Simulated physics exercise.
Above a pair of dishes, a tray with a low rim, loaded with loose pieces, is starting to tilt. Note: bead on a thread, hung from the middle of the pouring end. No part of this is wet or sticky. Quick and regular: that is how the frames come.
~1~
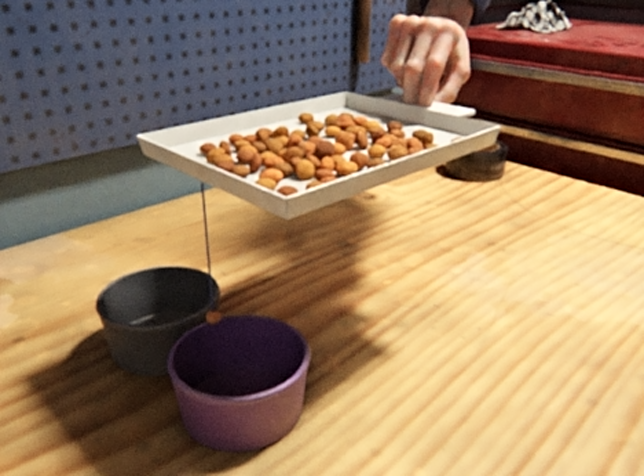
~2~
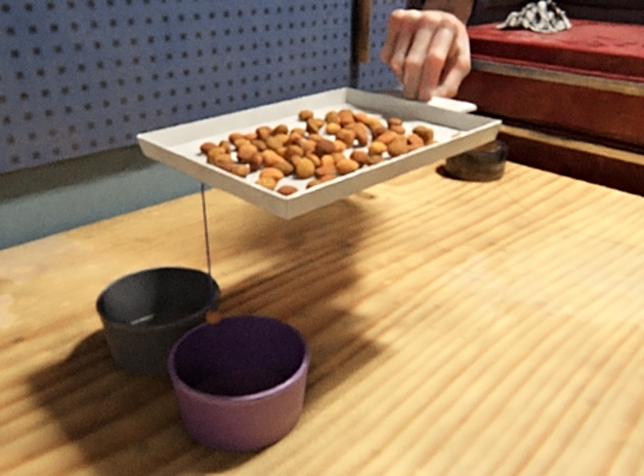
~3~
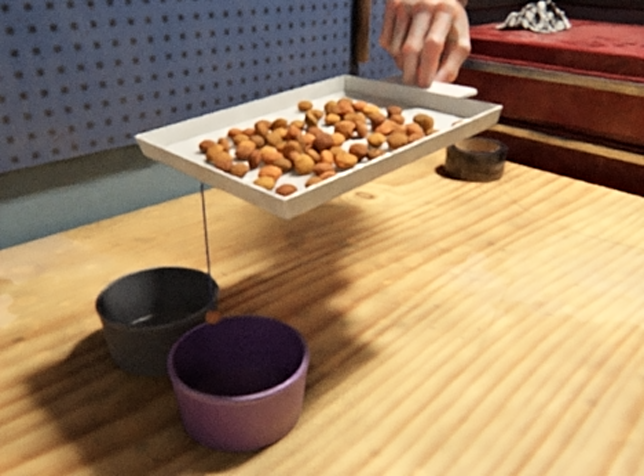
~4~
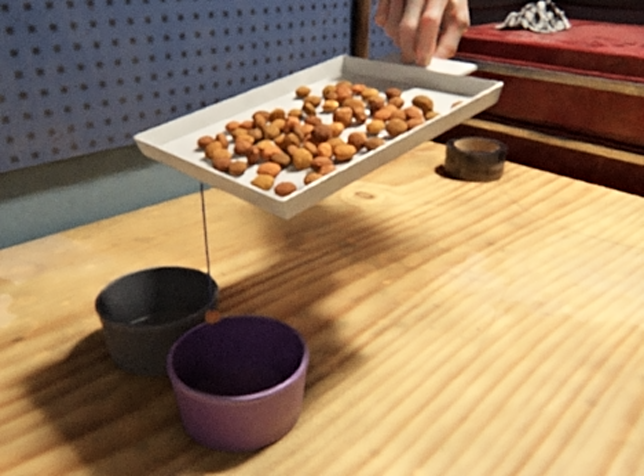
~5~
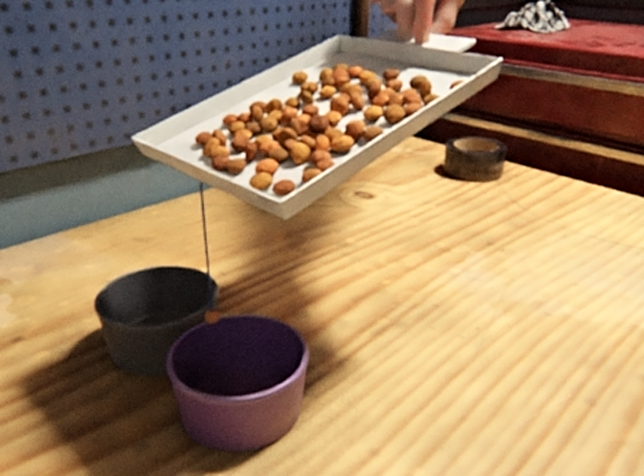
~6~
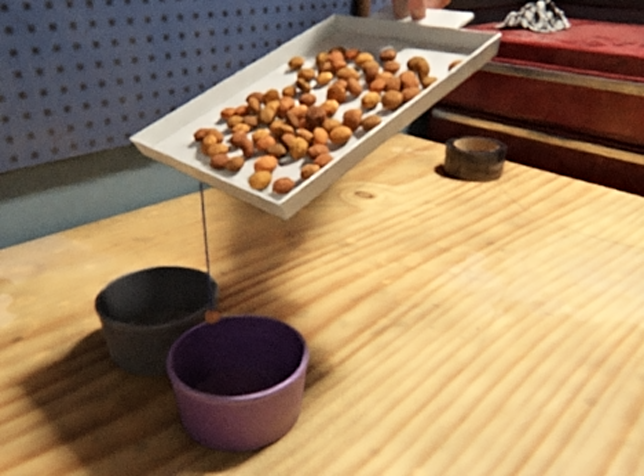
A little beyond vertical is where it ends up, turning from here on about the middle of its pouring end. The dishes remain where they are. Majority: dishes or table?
Table.
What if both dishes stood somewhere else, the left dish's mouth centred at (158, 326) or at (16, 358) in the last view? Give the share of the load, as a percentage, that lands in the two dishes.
About 60% on the first try and 10% on the second.
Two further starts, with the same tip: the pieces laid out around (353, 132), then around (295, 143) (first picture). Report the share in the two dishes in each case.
First case: Around 20 %; second case: Around 20 %.
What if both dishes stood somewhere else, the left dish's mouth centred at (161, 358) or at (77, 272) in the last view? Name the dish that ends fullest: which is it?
Well, the first go goes to the leftmost dish, and the second to the rightmost dish.
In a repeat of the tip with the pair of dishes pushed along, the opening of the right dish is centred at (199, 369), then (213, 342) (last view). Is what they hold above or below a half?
First try: Higher than half; second try: Lower than half.
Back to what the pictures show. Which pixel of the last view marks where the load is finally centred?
Close to (101, 457) in the last picture.
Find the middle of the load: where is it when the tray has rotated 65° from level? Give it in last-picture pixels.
The load is centred about (216, 141).
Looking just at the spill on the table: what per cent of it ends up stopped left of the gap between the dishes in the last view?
80 %, roughly.
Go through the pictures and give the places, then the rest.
Corners of the pouring end near (142, 135) and (287, 195), level; middle of the load near (307, 149), bits of cat kibble; left dish near (108, 337); right dish near (184, 407); bead on its thread near (213, 317), in the first frame.
Corners of the pouring end near (142, 136) and (287, 196), level; middle of the load near (307, 147), in the second frame.
Corners of the pouring end near (141, 136) and (285, 196), tipped barely, level across its low end; middle of the load near (306, 141), in the third frame.
Corners of the pouring end near (139, 136) and (283, 197), tipped a little, level across its low end; middle of the load near (304, 131), in the fourth frame.
Corners of the pouring end near (137, 136) and (281, 198), tipped a little, level across its low end; middle of the load near (302, 122), in the fifth frame.
Corners of the pouring end near (136, 137) and (280, 199), tipped clearly, level across its low end; middle of the load near (299, 113); left dish near (107, 337); right dish near (183, 406), in the sixth frame.
Shortly afterwards, tray tipped steeply; all but a few on the tray; only a few in the air.
Next, tray tipped past a quarter turn; near a quarter on the tray; a little in the right dish; near half outside both; near a quarter in the air.
Some moments later, tray tipped past a quarter turn; a little in the right dish; only a few in the left dish; the bulk outside both.
In the end, tray tipped past a quarter turn; a little in the right dish; only a few in the left dish; the bulk outside both.
